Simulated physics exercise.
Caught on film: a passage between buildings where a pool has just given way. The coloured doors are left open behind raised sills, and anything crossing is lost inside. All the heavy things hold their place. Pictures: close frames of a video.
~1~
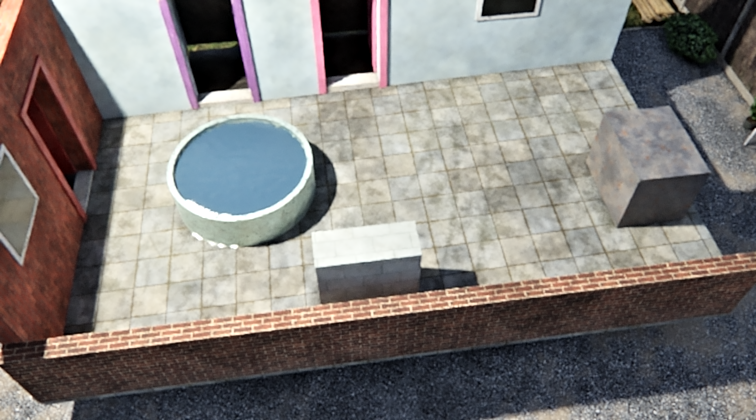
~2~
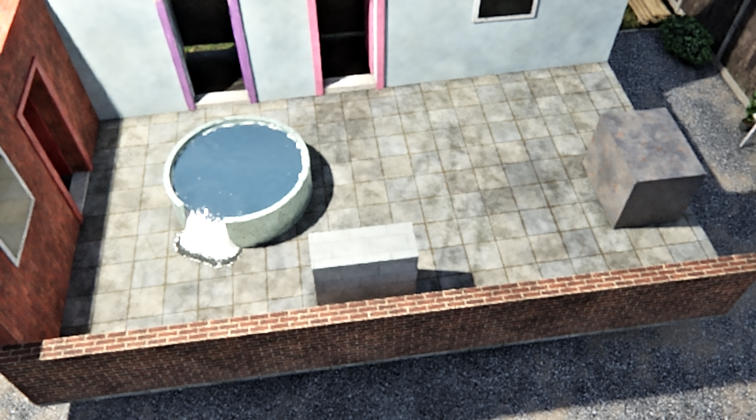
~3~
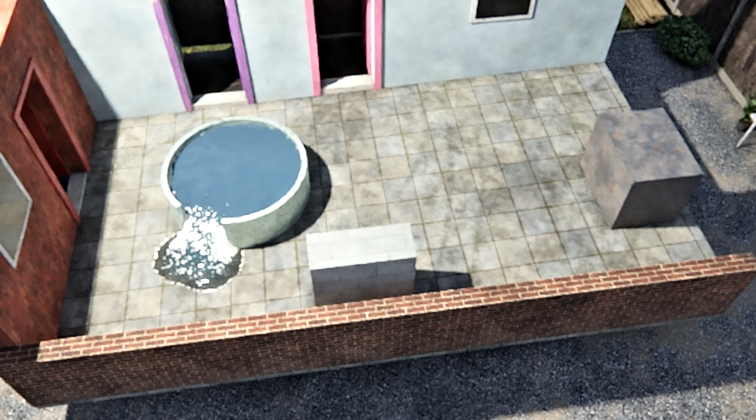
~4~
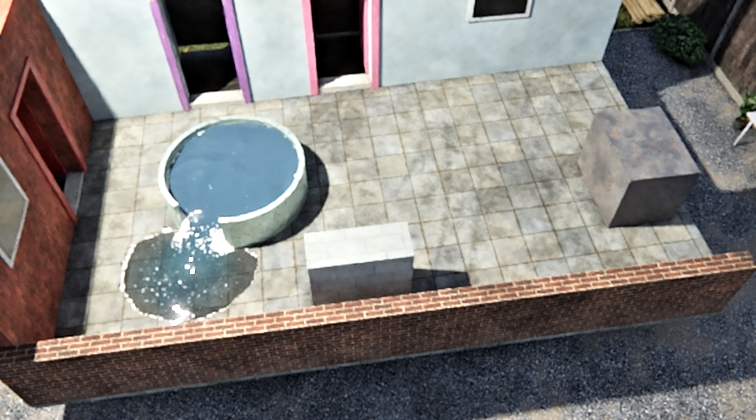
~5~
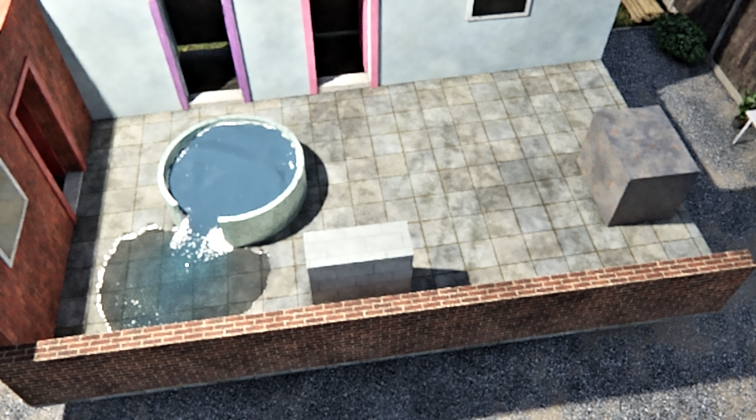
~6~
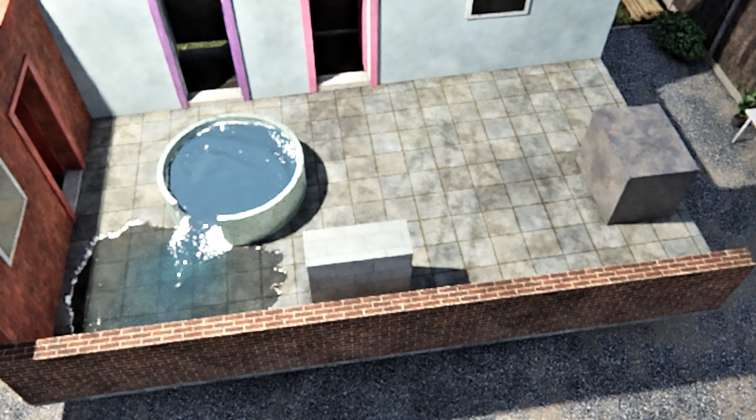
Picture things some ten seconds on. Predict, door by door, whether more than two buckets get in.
One by one: The purple door keeps it to two buckets; the red door lets in beyond two buckets; the pink door keeps it to two buckets.
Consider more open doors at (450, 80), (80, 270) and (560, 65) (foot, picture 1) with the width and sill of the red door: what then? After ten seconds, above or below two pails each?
One after the other: Holds, lets more in, stays under.
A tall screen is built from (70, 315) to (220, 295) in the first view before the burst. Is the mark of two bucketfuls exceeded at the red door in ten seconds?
The red door exceeds the limit.
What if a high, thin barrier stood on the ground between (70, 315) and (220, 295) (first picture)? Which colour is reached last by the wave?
That's the pink-painted one.
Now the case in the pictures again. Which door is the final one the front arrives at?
Looking at the pictures, the answer is the pink one.
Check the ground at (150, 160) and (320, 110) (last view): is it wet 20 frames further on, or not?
Submerged, then untouched.
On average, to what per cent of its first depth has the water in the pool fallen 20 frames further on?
44 percent or thereabouts.
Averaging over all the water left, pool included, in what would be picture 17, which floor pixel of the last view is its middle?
Roughly (197, 241).
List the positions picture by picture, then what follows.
The round tank at (241, 167) is whole and still, in the first frame.
The front is at (232, 258), out from the gap at (208, 232), in the second frame.
The front is at (216, 283), out from the gap at (206, 234), in the third frame.
Water pours out at (203, 234) and has run to (153, 310), in the fourth frame.
Water pours out at (203, 233) and has run to a hidden place, in the fifth frame.
The front is at a hidden place, out from the gap at (202, 231), in the sixth frame.
A moment on, water covers 15 % of the floor; the purple door not reached, the red door not reached, the pink door not reached.
Next, water covers 15 % of the floor; the purple door not reached, the red door wet at the sill, nothing in, the pink door not reached.
Then, water covers 30 % of the floor; the purple door not reached, the red door under two buckets in, the pink door not reached.
Later, water covers 45 % of the floor; the purple door wet at the sill, nothing in, the red door under two buckets in, the pink door not reached.
In the end, water covers 60 % of the floor; the purple door wet at the sill, nothing in, the red door over two buckets in, the pink door wet at the sill, nothing in.
